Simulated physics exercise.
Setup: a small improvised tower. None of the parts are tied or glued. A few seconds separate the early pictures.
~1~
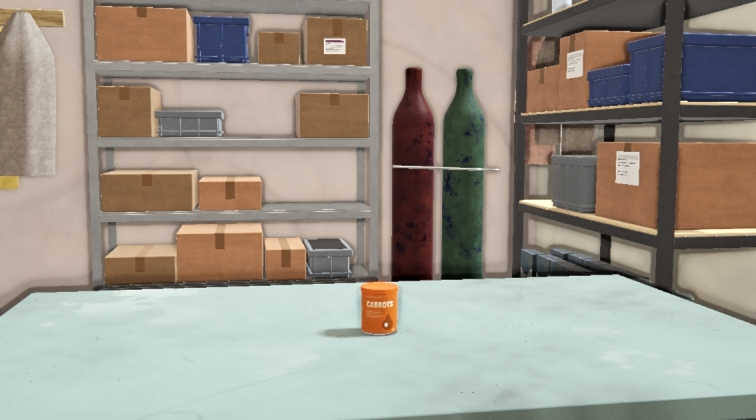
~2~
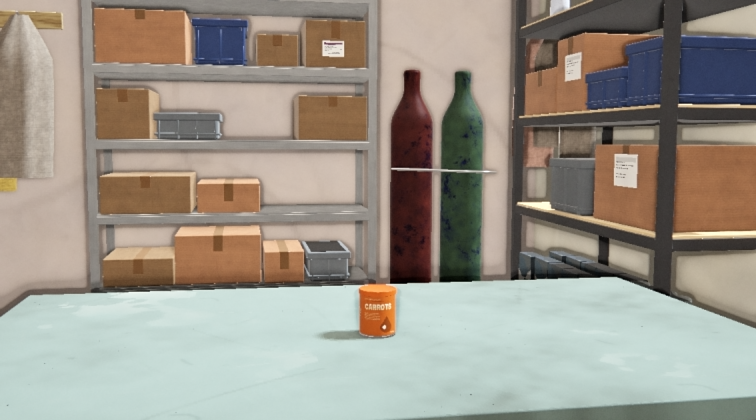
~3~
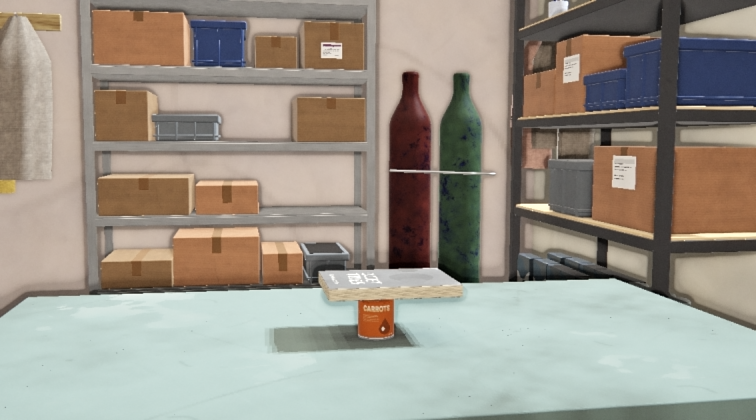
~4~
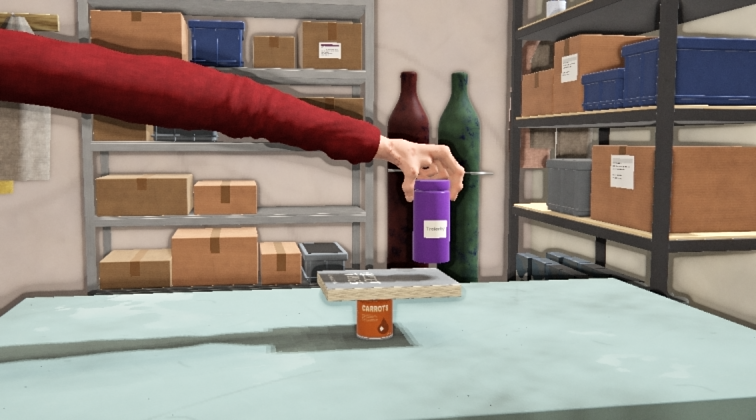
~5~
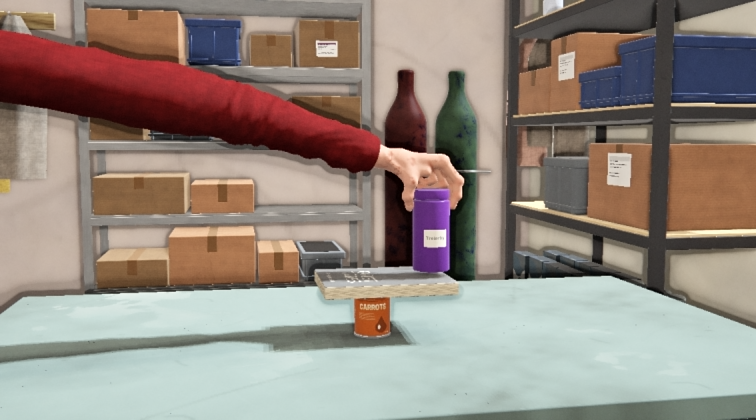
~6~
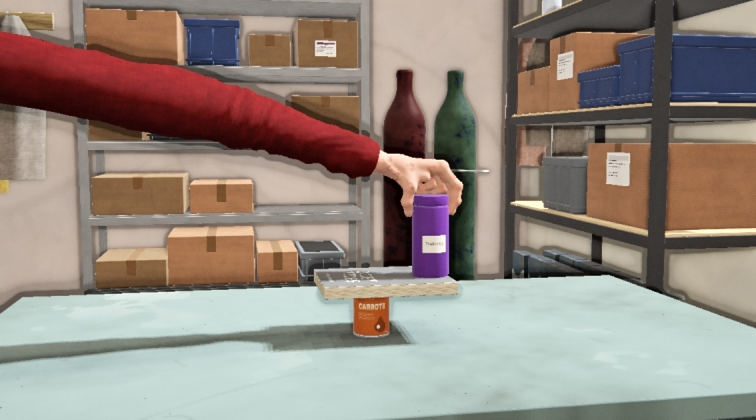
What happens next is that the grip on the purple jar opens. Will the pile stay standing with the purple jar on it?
No - unstable.
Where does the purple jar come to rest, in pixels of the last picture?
Near (498, 315).
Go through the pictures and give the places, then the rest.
In the first picture, the last thing is not in view yet.
In the second picture, the last thing is not in view yet.
In the third picture, the last thing is not in view yet; grey book (387, 284).
In the fourth picture, still above its spot; purple jar (431, 221); grey book (386, 283).
In the fifth picture, still above its spot; purple jar (431, 230); grey book (383, 282).
In the sixth picture, in place under the hand; purple jar (430, 235); grey book (382, 281).
Then, 0.30 s later than the last frame, purple jar now fallen; grey book tilted by 37°.
Then, 0.40 s later than the last frame, grey book tilted by 57°.
Then, 0.60 s later than the last frame, grey book tilted by 37°.
When it is over, fallen, purple jar; lying over in the stack, grey book; orange tin as before. End places, in pixels of the last picture, purple jar near (498, 315). The stack gives way.
